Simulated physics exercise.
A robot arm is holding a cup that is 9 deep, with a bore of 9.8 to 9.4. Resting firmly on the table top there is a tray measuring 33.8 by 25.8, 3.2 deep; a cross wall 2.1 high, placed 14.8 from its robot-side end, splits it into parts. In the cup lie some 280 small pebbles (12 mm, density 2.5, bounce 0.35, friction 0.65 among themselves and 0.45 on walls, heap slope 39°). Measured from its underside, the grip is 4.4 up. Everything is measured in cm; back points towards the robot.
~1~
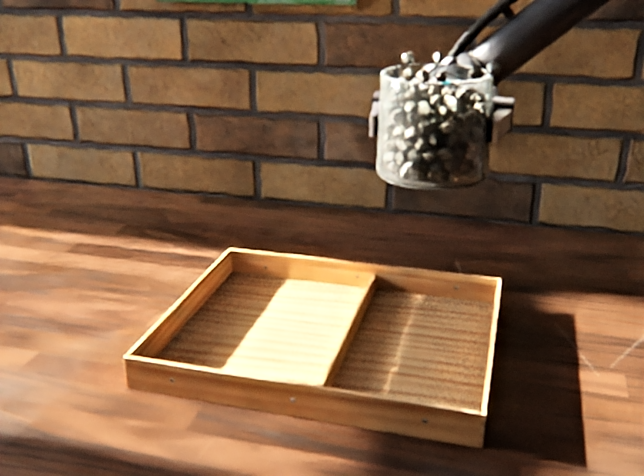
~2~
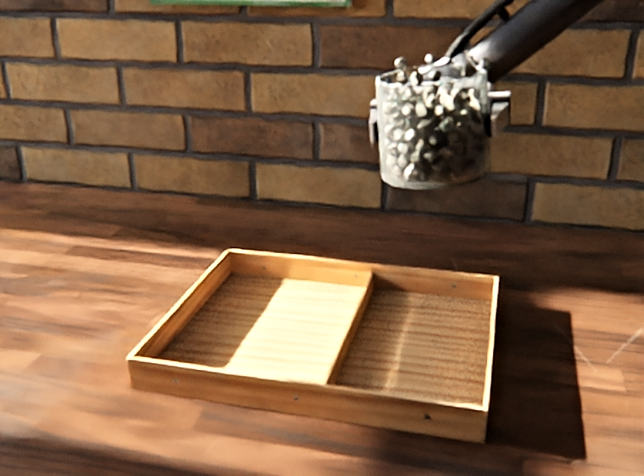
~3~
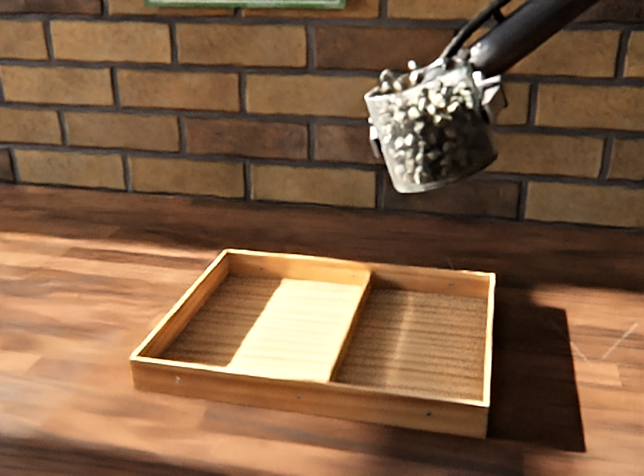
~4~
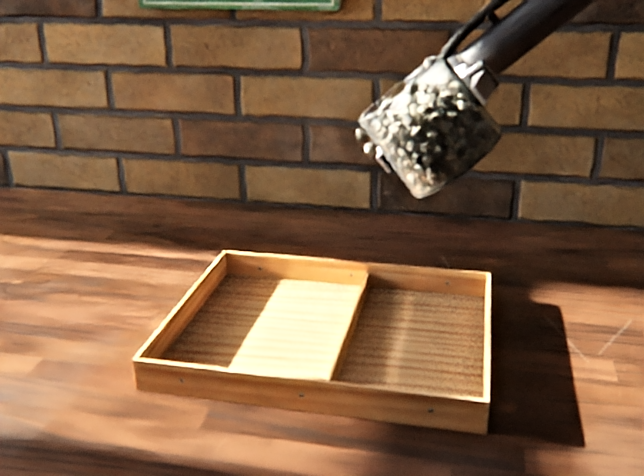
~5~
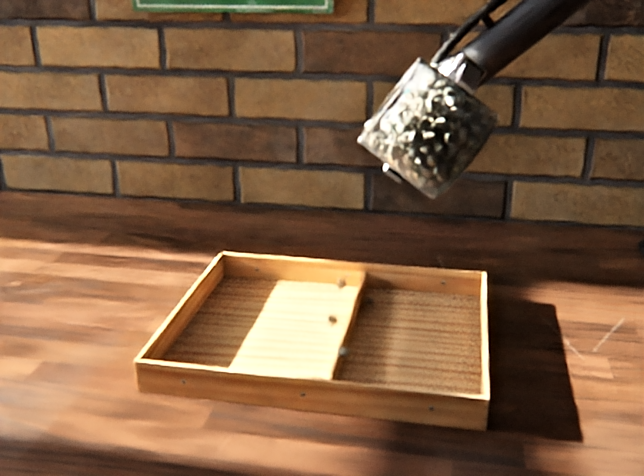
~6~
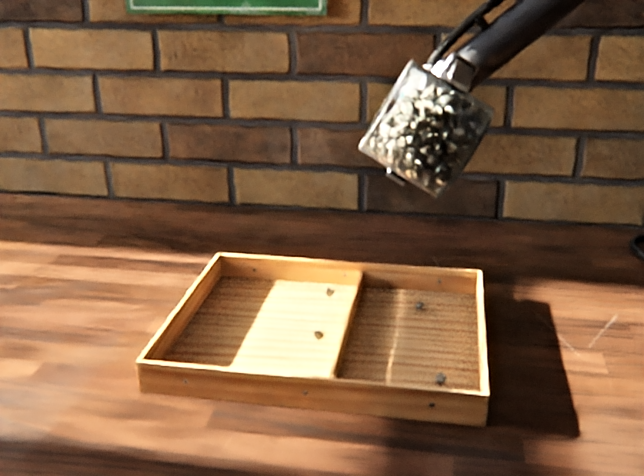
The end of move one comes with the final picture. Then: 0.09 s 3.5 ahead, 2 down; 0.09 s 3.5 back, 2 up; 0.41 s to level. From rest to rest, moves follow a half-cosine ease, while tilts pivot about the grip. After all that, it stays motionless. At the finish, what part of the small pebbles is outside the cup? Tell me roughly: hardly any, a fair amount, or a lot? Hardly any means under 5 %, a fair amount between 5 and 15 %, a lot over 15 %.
A fair amount.
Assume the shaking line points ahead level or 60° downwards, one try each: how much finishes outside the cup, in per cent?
Near 20 and 5 percent respectively.
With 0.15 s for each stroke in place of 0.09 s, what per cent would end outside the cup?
Then about 0 per cent.
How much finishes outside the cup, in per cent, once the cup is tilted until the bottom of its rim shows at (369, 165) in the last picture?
Roughly 20 per cent.
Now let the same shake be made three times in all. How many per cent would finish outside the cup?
That change gives some 15 percent.
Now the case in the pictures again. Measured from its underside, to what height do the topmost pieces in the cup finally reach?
Height at rest: Approx. 9.0 cm.
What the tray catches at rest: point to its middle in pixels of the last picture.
It ends up close to (252, 338).
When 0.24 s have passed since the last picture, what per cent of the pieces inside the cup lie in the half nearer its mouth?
Around 35 percent.
Then, 0.24 s after the last picture, tilted 57° forward, highest piece 28 above the table; 264 in the cup, 2 in the robot-side part, 2 in the far-side part, 14 in flight or on a rim.
Then, 0.47 s after the last picture, tilted 11° forward, highest piece 29 above the table; 260 in the cup, 18 in the far-side part, 2 in the robot-side part, 1 on the table or floor, 1 in flight or on a rim.
Then, 0.79 s after the last picture, level, highest piece 29 above the table; 260 in the cup, 19 in the far-side part, 2 in the robot-side part, 1 on the table or floor.
Then, 1.84 s after the last picture, level, highest piece 29 above the table; 260 in the cup, 19 in the far-side part, 2 in the robot-side part, 1 on the table or floor.
Final count, 260 in the cup, 19 in the far-side part, 2 in the robot-side part, 1 on the table or floor. That is 8 % outside the cup.
